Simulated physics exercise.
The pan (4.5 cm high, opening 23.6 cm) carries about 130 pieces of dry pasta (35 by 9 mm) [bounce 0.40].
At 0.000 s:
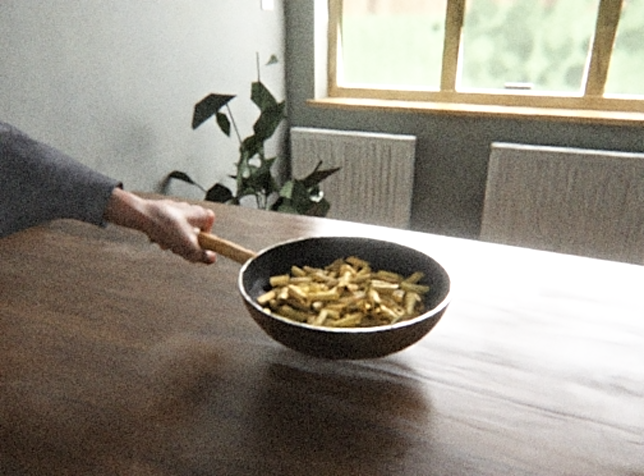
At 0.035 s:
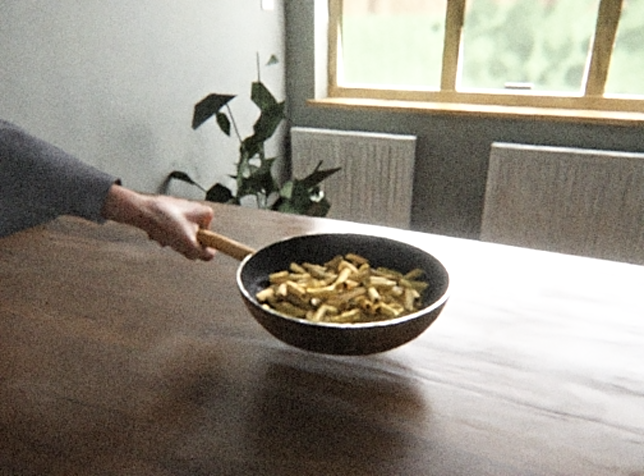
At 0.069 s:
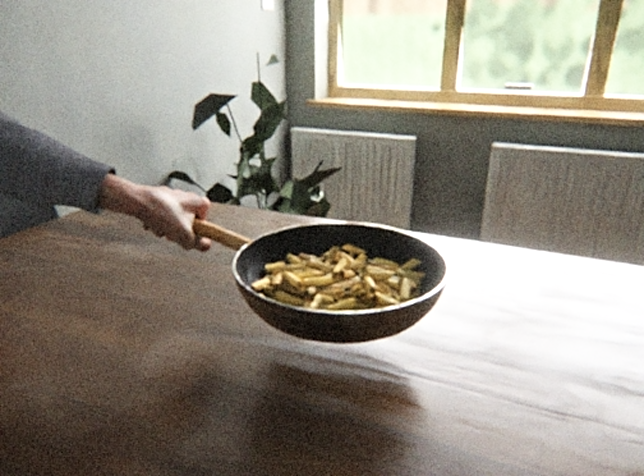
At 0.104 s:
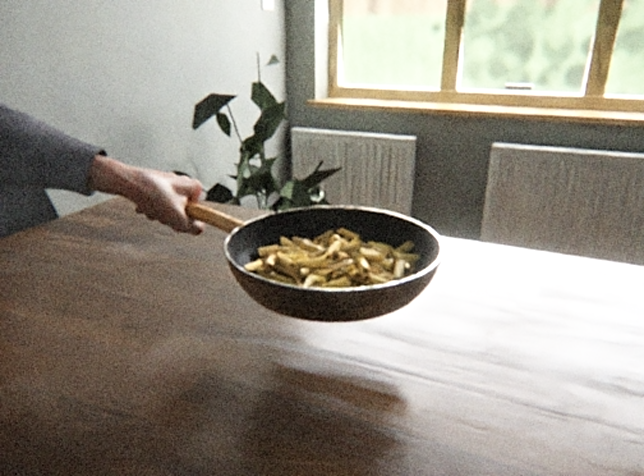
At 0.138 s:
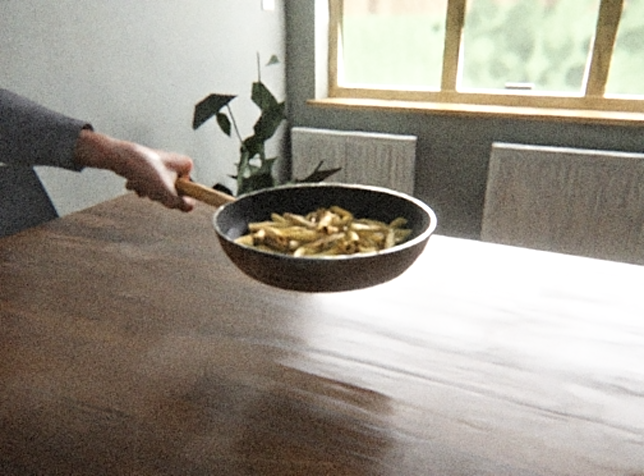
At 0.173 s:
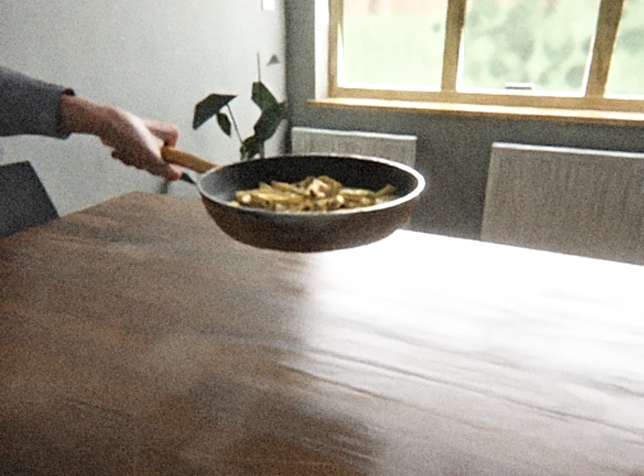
A dark frying pan of dry pasta, held by its wooden handle in a hand reaching in from the left, starts low over a brown wooden table. The hand lifts it, slowly and then faster, upward and slightly left, the pan staying level and the pasta inside.
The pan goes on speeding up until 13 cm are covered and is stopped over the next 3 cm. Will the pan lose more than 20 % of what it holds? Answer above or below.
Share spilt, set against 20 %: Above.
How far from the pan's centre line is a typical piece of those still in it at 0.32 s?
Some 7.5 cm.
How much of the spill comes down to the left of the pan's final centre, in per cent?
Some 100 per cent.
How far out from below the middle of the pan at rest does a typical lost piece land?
Some 22 cm.
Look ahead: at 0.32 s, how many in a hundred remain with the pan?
Roughly 90 per cent.
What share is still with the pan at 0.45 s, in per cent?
Some 60 per cent of the load.
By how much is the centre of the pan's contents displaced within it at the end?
About 6.5 cm.
After 0.32 s, pan 90 %, in the air 10 %; middle of the pieces not yet landed near (245, 107).
After 0.45 s, pan 60 %, in the air 40 %; middle of the pieces not yet landed near (211, 157).
Then, at 0.56 s, pan 60 %, fallen left of where it stops 30 %, in the air 10 %; middle of the pieces not yet landed near (220, 187).
After 0.67 s, pan 60 %, fallen left of where it stops 40 %; middle of the pieces not yet landed near (244, 160).
By 1.2 s all is still; pan 60 %, fallen left of where it stops 40 %.
